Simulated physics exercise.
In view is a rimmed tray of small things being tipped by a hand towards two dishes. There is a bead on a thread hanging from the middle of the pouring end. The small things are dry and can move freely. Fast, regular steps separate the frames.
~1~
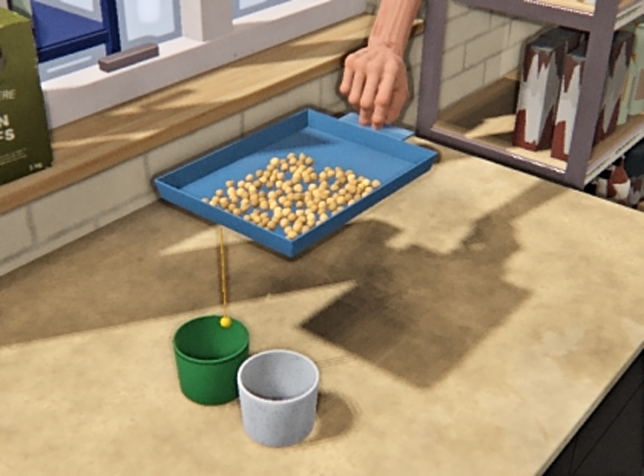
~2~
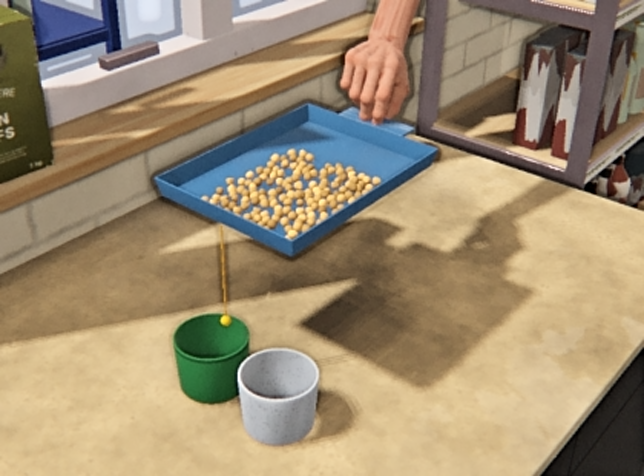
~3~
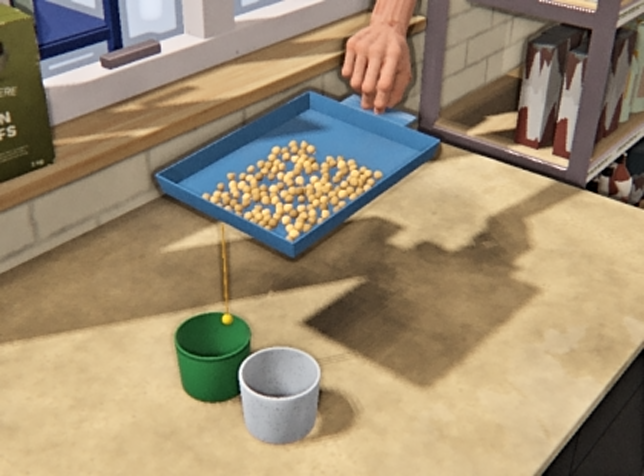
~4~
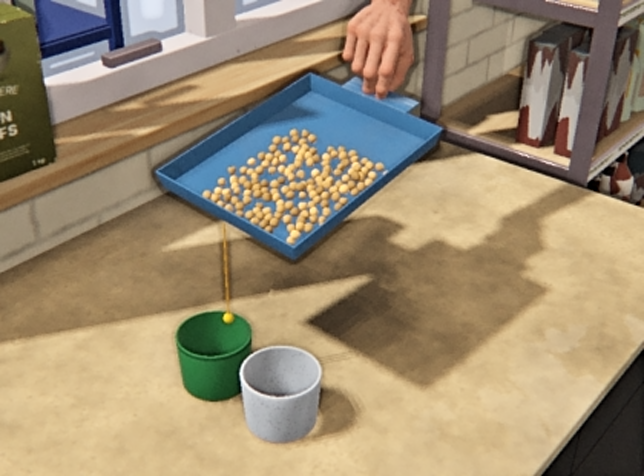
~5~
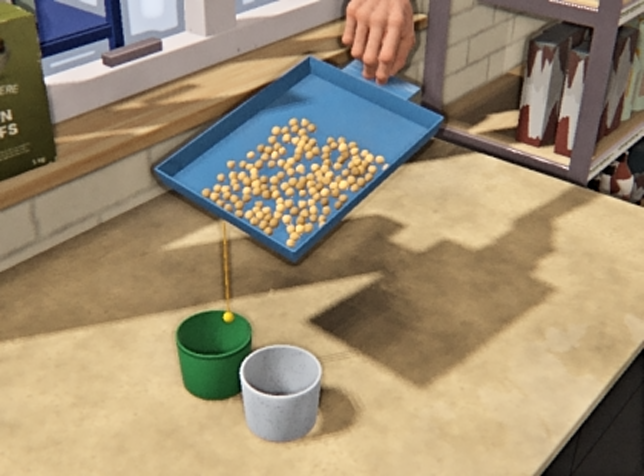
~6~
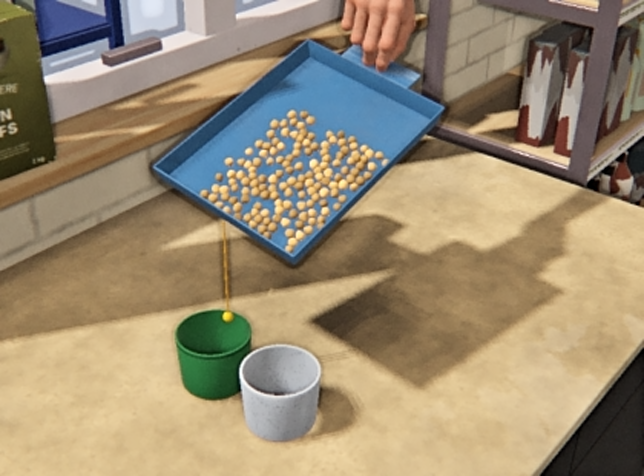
A hand lifted the far end of a blue tray of dried chickpeas, tilting it more steeply above a green dish and a grey one, while the chickpeas shifted only slightly.
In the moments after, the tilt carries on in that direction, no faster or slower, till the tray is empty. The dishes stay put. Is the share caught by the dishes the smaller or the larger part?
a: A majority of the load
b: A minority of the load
Answer: A.
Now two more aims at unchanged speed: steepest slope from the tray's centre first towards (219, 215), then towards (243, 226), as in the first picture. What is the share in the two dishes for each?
10 % and 30 %.
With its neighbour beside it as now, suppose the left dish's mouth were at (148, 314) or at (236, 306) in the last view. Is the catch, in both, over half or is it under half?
Result, first setup: A minority share; second setup: A minority share.
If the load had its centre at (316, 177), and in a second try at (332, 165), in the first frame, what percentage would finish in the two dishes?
About 80 % and 80 %.
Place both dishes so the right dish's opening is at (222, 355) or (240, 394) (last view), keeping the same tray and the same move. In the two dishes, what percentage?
First placement: 10 per cent; second placement: 10 per cent.
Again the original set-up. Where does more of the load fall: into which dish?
Fuller: The dish on the right.
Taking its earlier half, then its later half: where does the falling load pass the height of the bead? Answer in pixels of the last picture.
At (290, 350) for the first part, then at (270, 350) for the others.
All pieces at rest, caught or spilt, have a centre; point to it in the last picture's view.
Last view, resting centre - approx. (280, 408).
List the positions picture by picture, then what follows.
The first frame shows corners of the pouring end at (161, 180) and (291, 238), level; middle of the load at (301, 197), dried chickpeas; left dish at (185, 375); right dish at (252, 416); bead on its thread at (226, 322).
The second frame shows corners of the pouring end at (161, 178) and (291, 237), level; middle of the load at (301, 195).
The third frame shows corners of the pouring end at (162, 175) and (293, 239), tipped barely, lowest at the right corner; middle of the load at (302, 191).
The fourth frame shows corners of the pouring end at (162, 171) and (294, 243), tipped a little, lowest at the right corner; middle of the load at (303, 185).
The fifth frame shows corners of the pouring end at (161, 168) and (293, 247), tipped clearly, lowest at the right corner; middle of the load at (303, 181).
The sixth frame shows corners of the pouring end at (160, 166) and (293, 251), tipped clearly, lowest at the right corner; middle of the load at (302, 179), a small part on the move; left dish at (187, 370); right dish at (254, 410).
Soon, tray tipped steeply; all on the tray.
A while on, tray tipped past a quarter turn; about a third on the tray; about a quarter in the right dish; a stray few outside both; about a third in the air.
Towards the end, tray tipped past a quarter turn; most in the right dish; a small part outside both.
Finally, tray tipped past a quarter turn; most in the right dish; none in the left dish; a small part outside both.
